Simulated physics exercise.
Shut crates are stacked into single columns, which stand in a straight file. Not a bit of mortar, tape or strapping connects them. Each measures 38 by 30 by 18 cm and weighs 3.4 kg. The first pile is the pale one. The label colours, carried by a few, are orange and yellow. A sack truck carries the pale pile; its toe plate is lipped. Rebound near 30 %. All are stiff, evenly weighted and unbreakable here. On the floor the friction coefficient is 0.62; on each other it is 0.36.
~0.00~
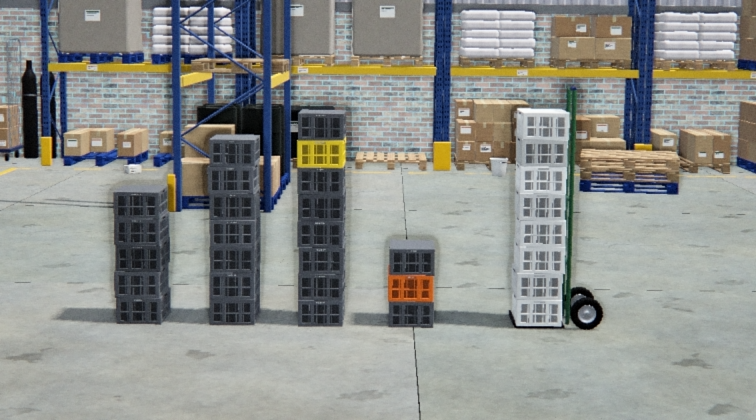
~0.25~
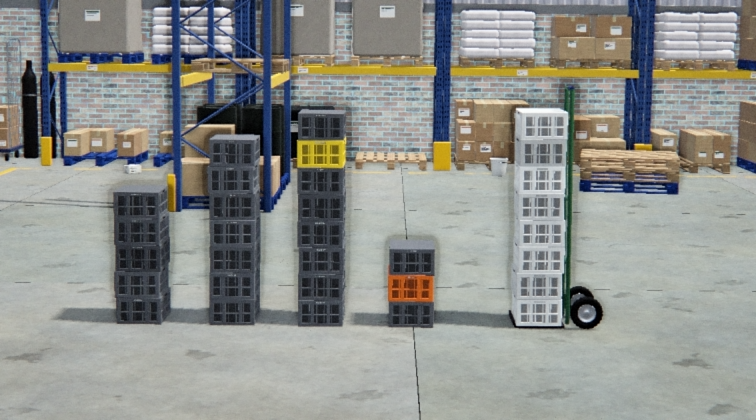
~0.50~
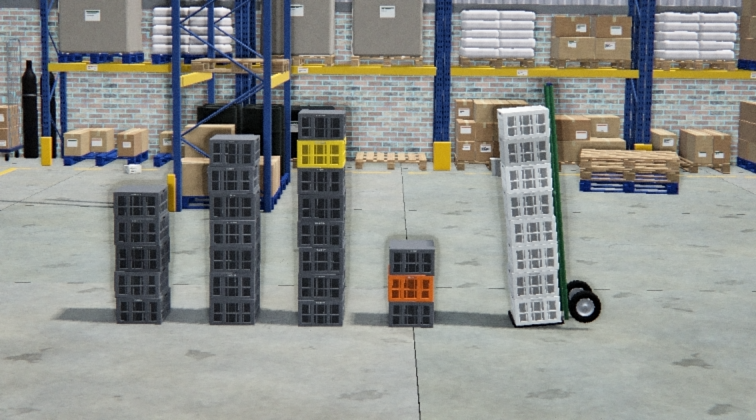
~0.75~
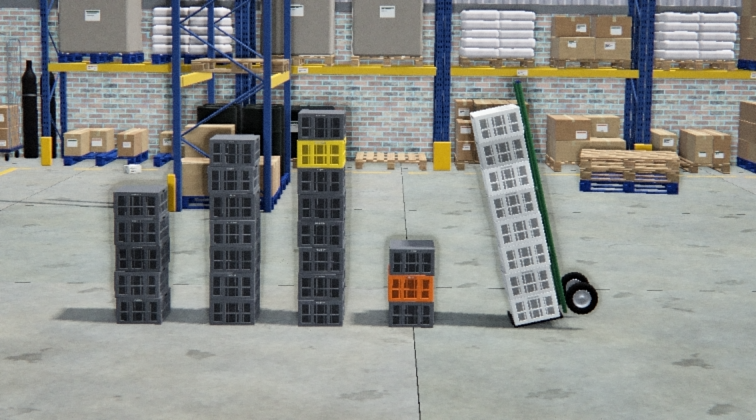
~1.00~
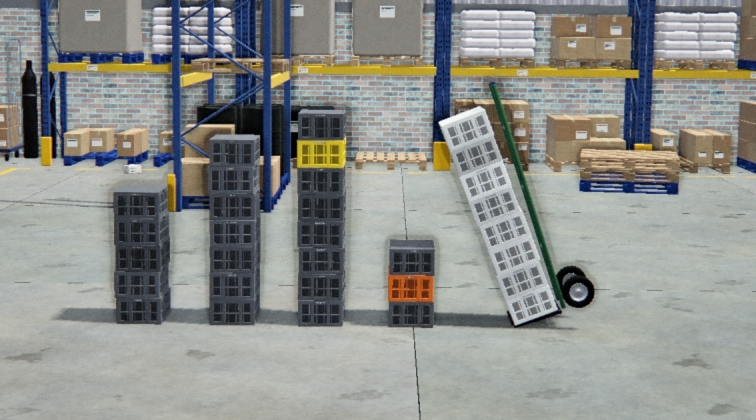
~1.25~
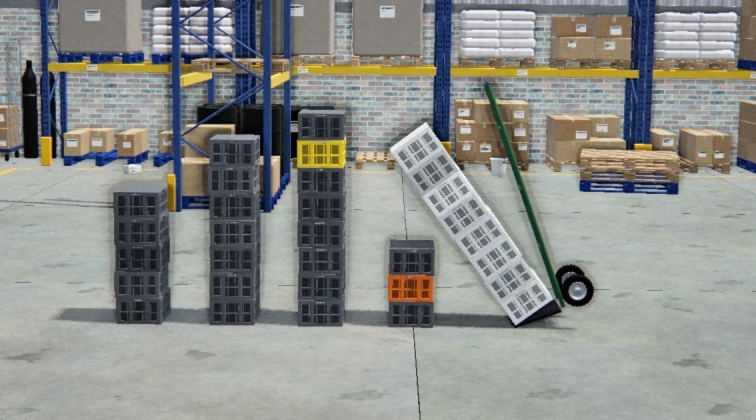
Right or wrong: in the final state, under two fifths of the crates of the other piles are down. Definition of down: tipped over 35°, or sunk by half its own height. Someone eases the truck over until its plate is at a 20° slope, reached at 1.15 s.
Right.
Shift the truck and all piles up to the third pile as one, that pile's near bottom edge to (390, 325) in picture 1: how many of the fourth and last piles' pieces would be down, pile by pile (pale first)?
Fourth 6, last 5.
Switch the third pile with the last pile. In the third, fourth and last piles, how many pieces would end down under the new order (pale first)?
Count of fallen pieces - third: 0; fourth: 0; last: 0.
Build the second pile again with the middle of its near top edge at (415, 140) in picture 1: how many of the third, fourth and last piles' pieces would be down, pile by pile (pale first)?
Then third 8, fourth 7, last 5.
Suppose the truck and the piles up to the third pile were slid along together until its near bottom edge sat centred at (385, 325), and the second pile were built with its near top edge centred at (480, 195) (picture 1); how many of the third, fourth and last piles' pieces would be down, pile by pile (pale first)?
The tally would be third 8, then fourth 6, then last 4.
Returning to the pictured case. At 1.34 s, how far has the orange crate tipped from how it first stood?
About 0°.
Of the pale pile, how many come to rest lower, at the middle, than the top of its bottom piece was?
Among the pale pieces, the count is 1.
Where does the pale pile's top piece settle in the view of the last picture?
Somewhere about (342, 214).
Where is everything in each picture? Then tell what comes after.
In the first frame (each place is the centre of the face we see best), truck frame (573, 137) 0° forward; yellow crate (320, 154); orange crate (411, 289); the others all in place.
The second frame shows truck frame (571, 137) 1° forward; yellow crate (320, 154).
The third frame shows truck frame (554, 133) 6° forward, top of the pale pile leaning 6°; yellow crate (320, 154); the others all in place.
The fourth frame shows truck frame (528, 130) 13° forward, top of the pale pile leaning 13°; yellow crate (320, 154); the others all in place.
The fifth frame shows truck frame (508, 130) 19° forward, top of the pale pile leaning 22°; yellow crate (320, 154); the others all in place.
The sixth frame shows truck frame (503, 130) 20° forward, top of the pale pile leaning 37°; yellow crate (320, 154); orange crate (411, 289); the others all in place.
By 1.34 s, 8 of the pale pile down; none of the 23 other crates down.
By 1.50 s, 8 of the pale pile down; none of the 23 other crates down, 3 disturbed.
By 2.36 s, 8 of the pale pile down; none of the 23 other crates down, 10 disturbed; yellow crate tilted 7°; orange crate moved 55 mm.
When it is over (3.3 s), 8 of the pale pile down; none of the 23 other crates down, 13 disturbed; yellow crate tilted 10°; orange crate moved 56 mm. That is 0 per cent. In pixels of the last frame, middles, yellow crate near (282, 151), orange crate near (402, 283).
